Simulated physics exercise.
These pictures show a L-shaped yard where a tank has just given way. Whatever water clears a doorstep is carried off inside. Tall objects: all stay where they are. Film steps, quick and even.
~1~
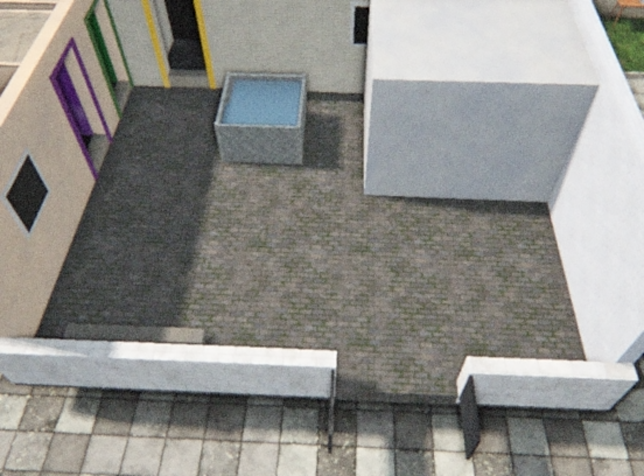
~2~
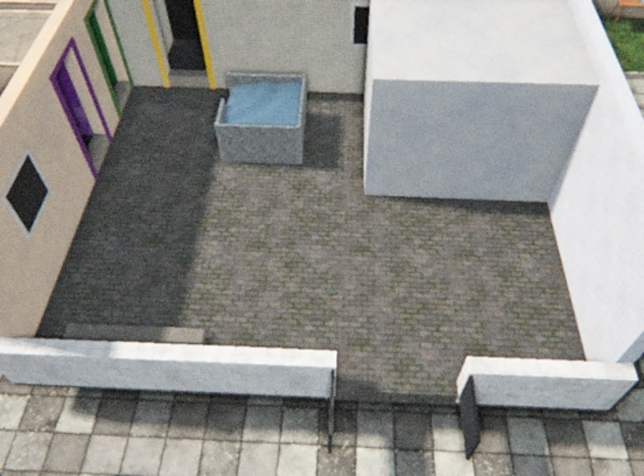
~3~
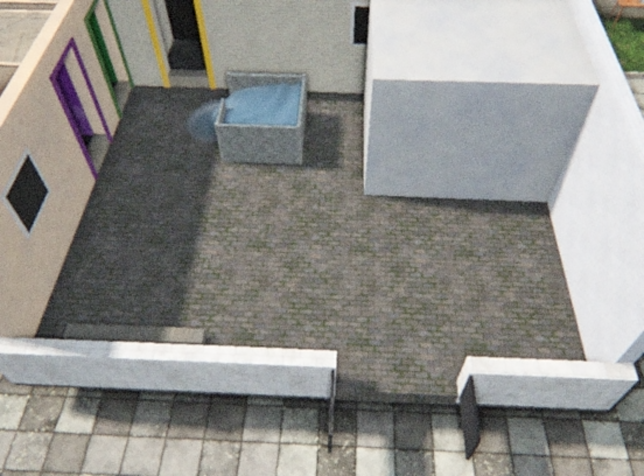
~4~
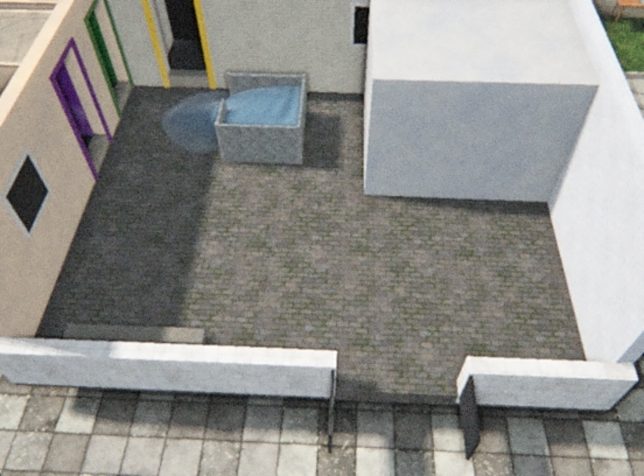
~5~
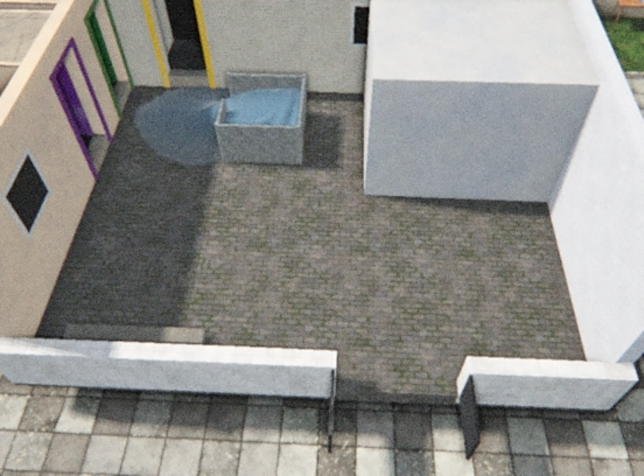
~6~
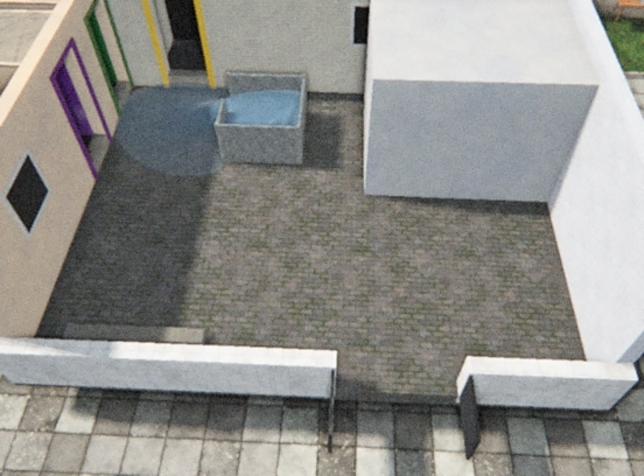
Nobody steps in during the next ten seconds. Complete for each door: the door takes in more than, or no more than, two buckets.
Completed: The green door takes in more than two buckets; the yellow door takes in no more than two buckets; the purple door takes in no more than two buckets.
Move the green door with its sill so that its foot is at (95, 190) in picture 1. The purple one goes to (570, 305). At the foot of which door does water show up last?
The flood gets to the one in purple after all the others.
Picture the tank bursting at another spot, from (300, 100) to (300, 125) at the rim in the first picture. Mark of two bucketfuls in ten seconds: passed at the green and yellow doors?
Result - green door: Misses the line; yellow door: Misses the line.
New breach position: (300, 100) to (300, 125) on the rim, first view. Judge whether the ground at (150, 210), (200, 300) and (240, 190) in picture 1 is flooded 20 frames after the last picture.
First kept bare, second soaked through, third kept bare.
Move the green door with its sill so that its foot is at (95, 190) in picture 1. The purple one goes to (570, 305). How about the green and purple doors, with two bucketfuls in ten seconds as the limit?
The green door falls short, and the purple door falls short.
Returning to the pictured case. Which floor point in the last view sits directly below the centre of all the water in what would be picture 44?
Centre of mass: Roughly (200, 192).
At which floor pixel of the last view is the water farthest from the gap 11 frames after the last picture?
Farthest reach: (54, 289).
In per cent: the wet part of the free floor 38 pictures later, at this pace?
My estimate is close to 55 per cent.
A moment on, water covers 15 % of the floor; the green door over two buckets in, the yellow door wet at the sill, nothing in, the purple door wet at the sill, nothing in.
Next, water covers 20 % of the floor; the green door far over two buckets in, the yellow door wet at the sill, nothing in, the purple door wet at the sill, nothing in.
Then, water covers 30 % of the floor; the green door far over two buckets in, the yellow door wet at the sill, nothing in, the purple door wet at the sill, nothing in.
Later, water covers 55 % of the floor; the green door far over two buckets in, the yellow door wet at the sill, nothing in, the purple door wet at the sill, nothing in.
In the end, water covers 85 % of the floor; the green door far over two buckets in, the yellow door wet at the sill, nothing in, the purple door wet at the sill, nothing in.
